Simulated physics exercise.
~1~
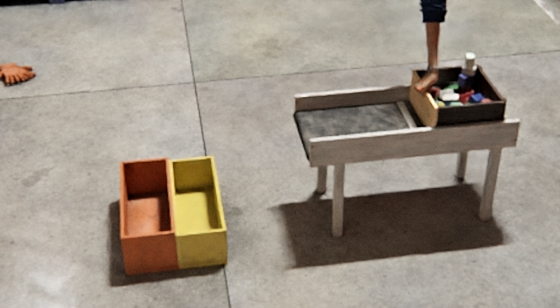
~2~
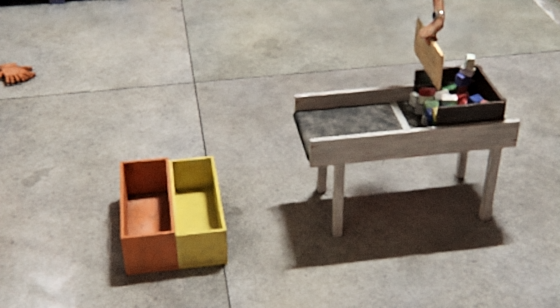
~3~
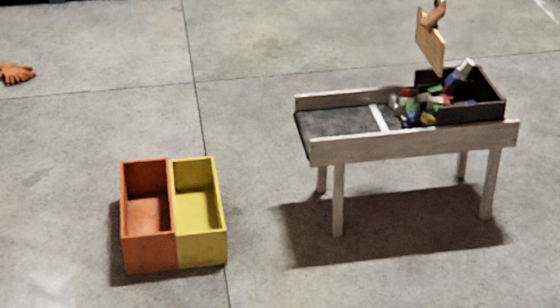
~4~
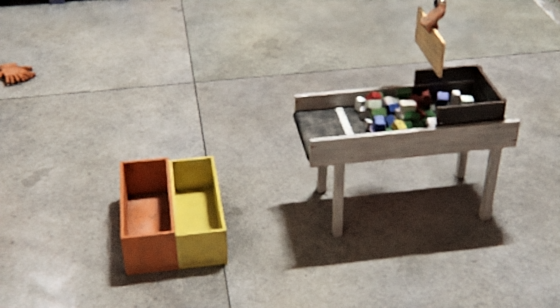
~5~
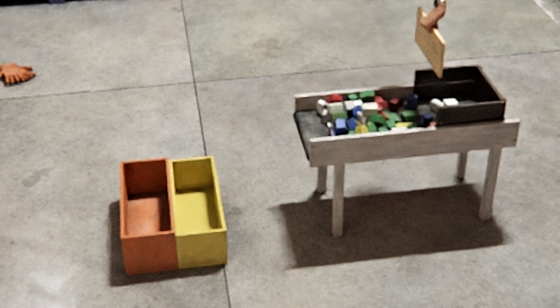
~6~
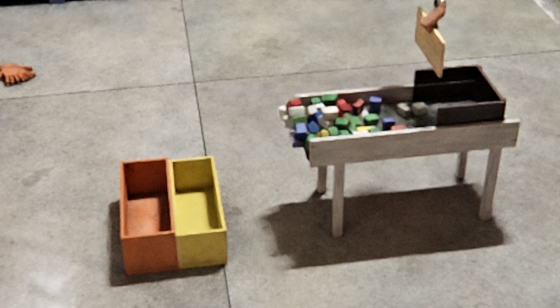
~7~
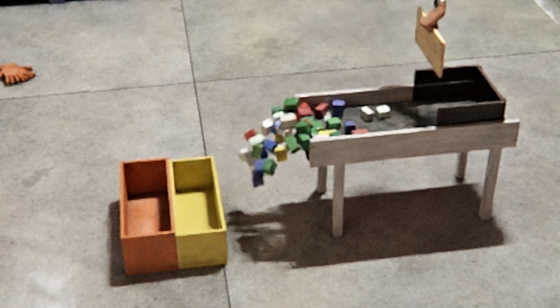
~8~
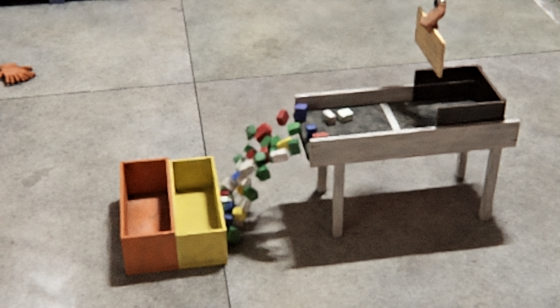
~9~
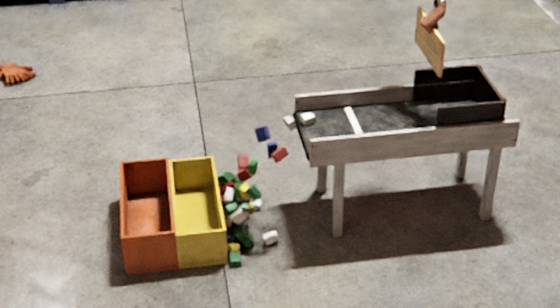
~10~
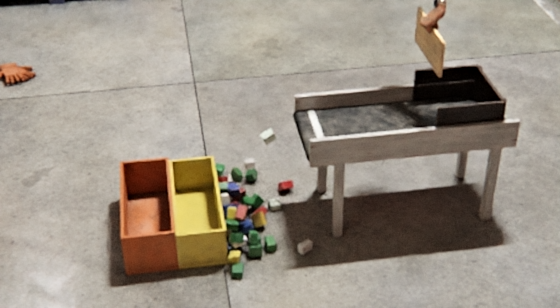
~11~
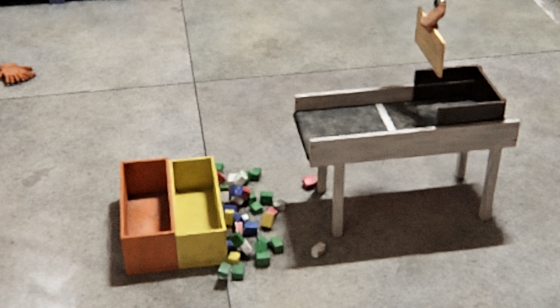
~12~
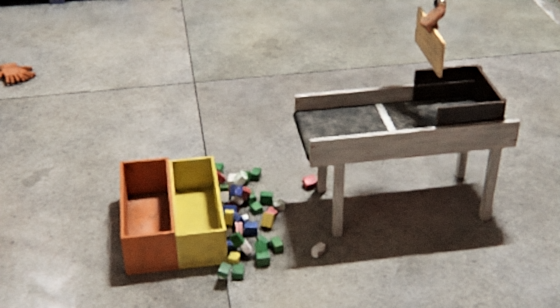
A hand lifts a gate, and colourful blocks ride left and spill beside the yellow tote.
